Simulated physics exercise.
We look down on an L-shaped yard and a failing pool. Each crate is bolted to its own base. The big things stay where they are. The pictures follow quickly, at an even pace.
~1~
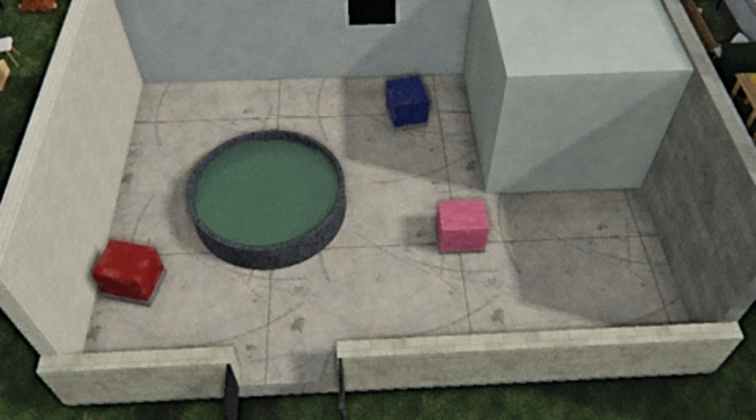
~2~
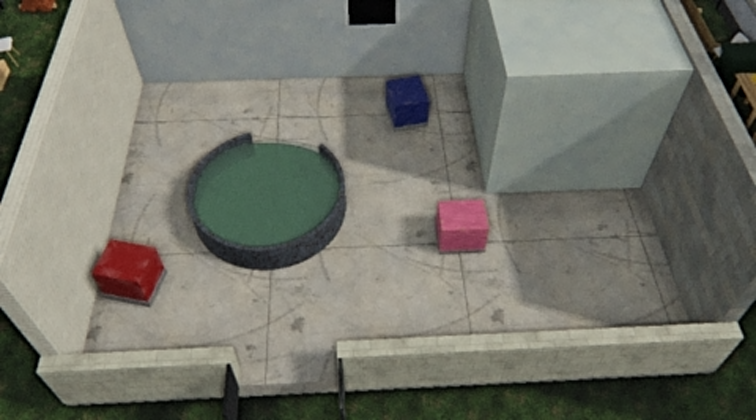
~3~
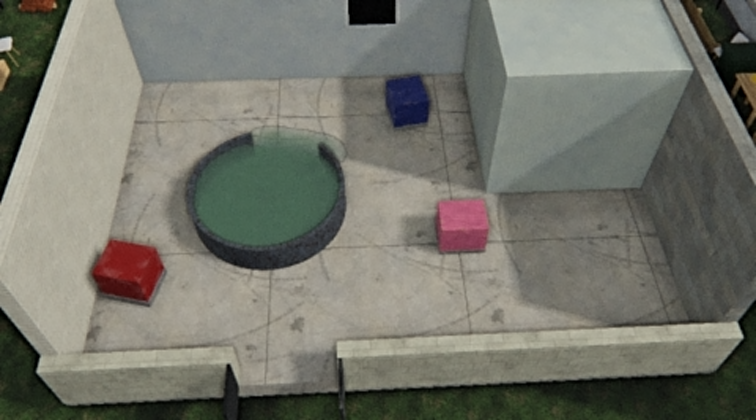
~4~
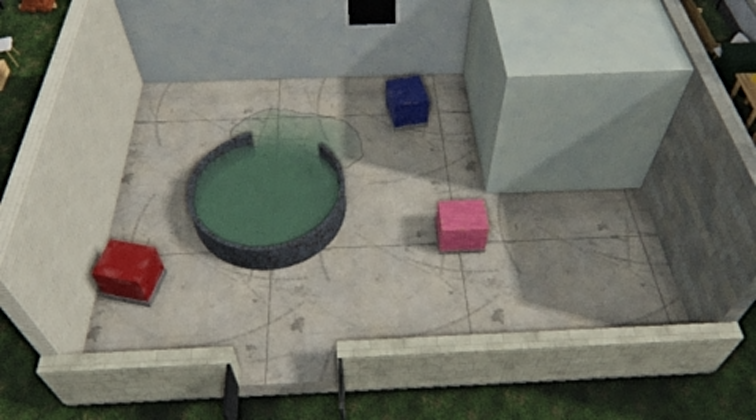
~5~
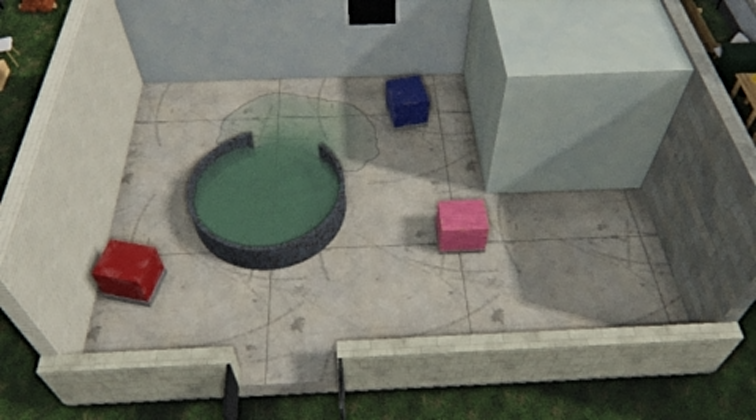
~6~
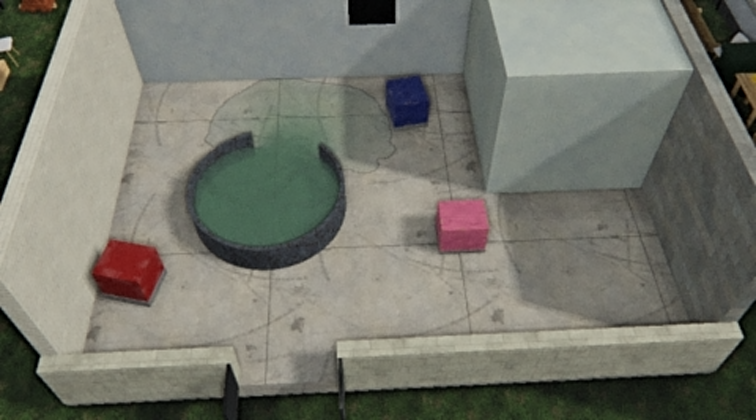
Green water pouring through a gap in a round tank's far side, spreading thinly across a walled yard towards the back wall.
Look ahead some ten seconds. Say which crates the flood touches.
In the end: The pink crate gets wet; the blue crate gets wet; the red crate stays dry.
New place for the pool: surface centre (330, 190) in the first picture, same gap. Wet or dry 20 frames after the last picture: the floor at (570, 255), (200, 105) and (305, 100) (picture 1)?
One after the other: Clear, wet, awash.
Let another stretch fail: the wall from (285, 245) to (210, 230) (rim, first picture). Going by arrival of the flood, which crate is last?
That is the crate marked blue.
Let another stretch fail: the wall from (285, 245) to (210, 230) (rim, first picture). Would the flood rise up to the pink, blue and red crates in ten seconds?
Pink crate keeps dry, blue crate keeps dry, red crate is soaked.
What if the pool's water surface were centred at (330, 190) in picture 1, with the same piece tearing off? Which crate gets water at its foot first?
That is the blue-painted one.
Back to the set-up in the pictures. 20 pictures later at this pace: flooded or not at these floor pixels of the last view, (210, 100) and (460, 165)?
One after the other: Covered, covered.
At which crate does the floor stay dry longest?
That is the red one.
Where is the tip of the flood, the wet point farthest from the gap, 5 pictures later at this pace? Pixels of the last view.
At about (421, 75).
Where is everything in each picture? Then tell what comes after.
The first picture shows still water in the round tank at (267, 189).
In the second picture, water pours out on the round tank's far side and has run to a hidden place.
In the third picture, water pours out on the round tank's far side and has run to a hidden place.
In the fourth picture, water pours out on the round tank's far side and has run to (350, 130).
In the fifth picture, the front is at (349, 107), out from the gap on the round tank's far side.
In the sixth picture, the front is at (283, 79), out from the gap on the round tank's far side.
A moment on, water covers 15 % of the floor; the pink crate not reached, the blue crate water round its plinth, the red crate not reached.
Next, water covers 20 % of the floor; the pink crate not reached, the blue crate water round its plinth, the red crate not reached.
Then, water covers 30 % of the floor; the pink crate not reached, the blue crate water round its plinth, the red crate not reached.
Later, water covers 65 % of the floor; the pink crate water round its plinth, the blue crate water round its plinth, the red crate water round its plinth.
In the end, water covers 90 % of the floor; the pink crate was topped, the blue crate was topped, the red crate stayed above the water.
